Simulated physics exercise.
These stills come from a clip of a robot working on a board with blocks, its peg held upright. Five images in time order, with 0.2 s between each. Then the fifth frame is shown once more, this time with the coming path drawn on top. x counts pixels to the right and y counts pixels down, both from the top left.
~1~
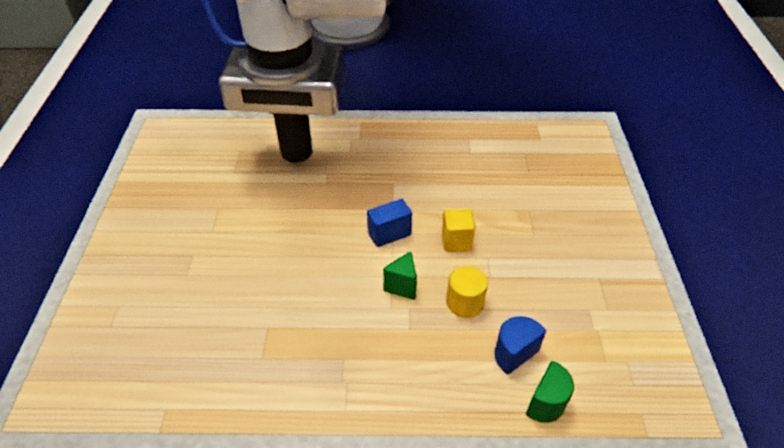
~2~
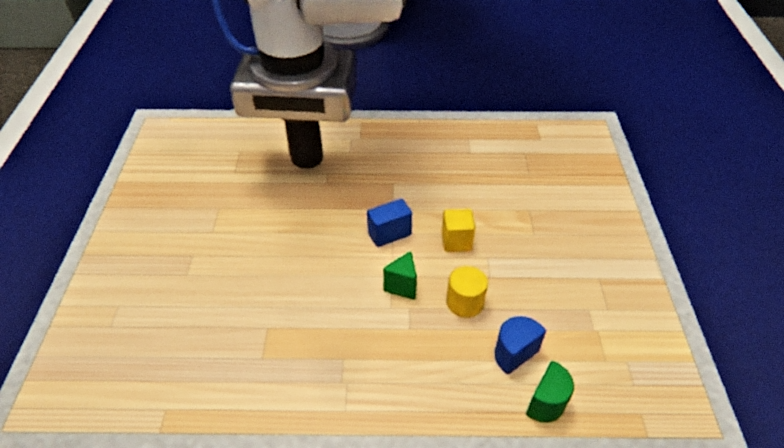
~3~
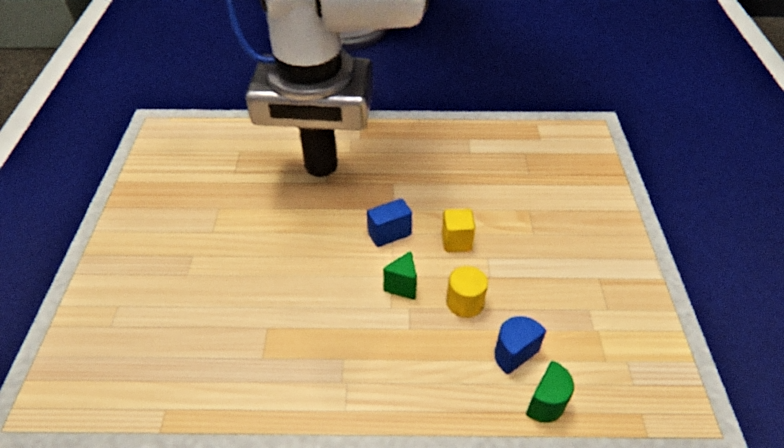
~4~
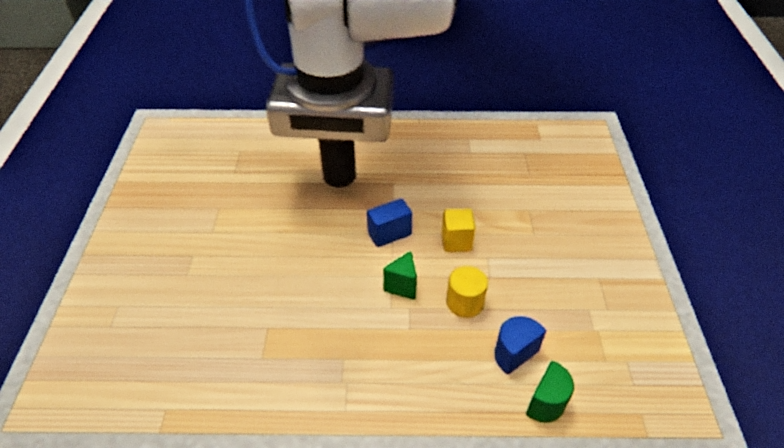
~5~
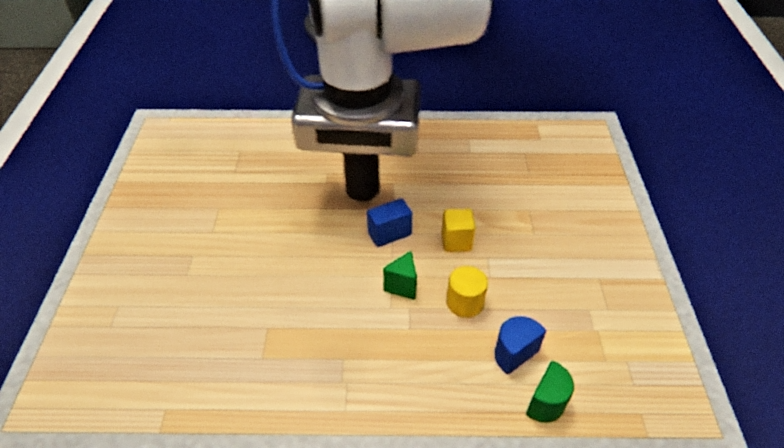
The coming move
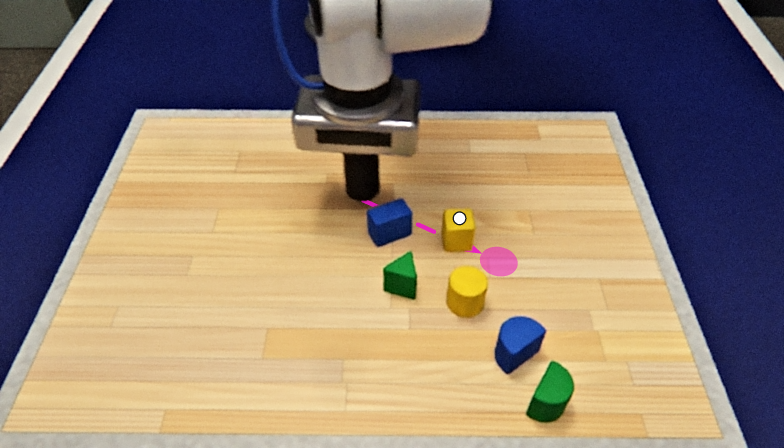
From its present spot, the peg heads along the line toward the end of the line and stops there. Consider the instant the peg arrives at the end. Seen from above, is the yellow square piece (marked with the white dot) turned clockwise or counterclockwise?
From above, it looks like the yellow square piece goes clockwise.
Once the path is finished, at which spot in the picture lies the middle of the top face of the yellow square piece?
Near (531, 259).
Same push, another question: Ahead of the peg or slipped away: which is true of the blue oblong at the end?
Beside or behind.
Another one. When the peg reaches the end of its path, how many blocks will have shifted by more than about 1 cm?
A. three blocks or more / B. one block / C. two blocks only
The one that fits is C, two blocks only.
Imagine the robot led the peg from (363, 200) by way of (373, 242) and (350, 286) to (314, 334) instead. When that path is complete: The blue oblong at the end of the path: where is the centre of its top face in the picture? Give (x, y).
I'd place it at (404, 226), taking the centre of its top.
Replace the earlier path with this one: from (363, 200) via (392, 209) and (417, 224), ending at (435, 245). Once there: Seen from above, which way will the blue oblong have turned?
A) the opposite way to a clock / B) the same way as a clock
(B)
Path on the board, straight from (363, 200) to (499, 261); the dot is on the yellow square piece.
On the path given first. One third of the way, peg at (406, 209); blue oblong at (397, 218), turned 45° clockwise.
Two thirds of the way, peg at (453, 230); blue oblong at (398, 220), turned 55° clockwise; yellow square piece at (486, 233), turned 15° clockwise.
At the end, peg at (501, 251); blue oblong at (398, 220), turned 55° clockwise; yellow square piece at (531, 259), turned 55° clockwise; yellow circular block in place.
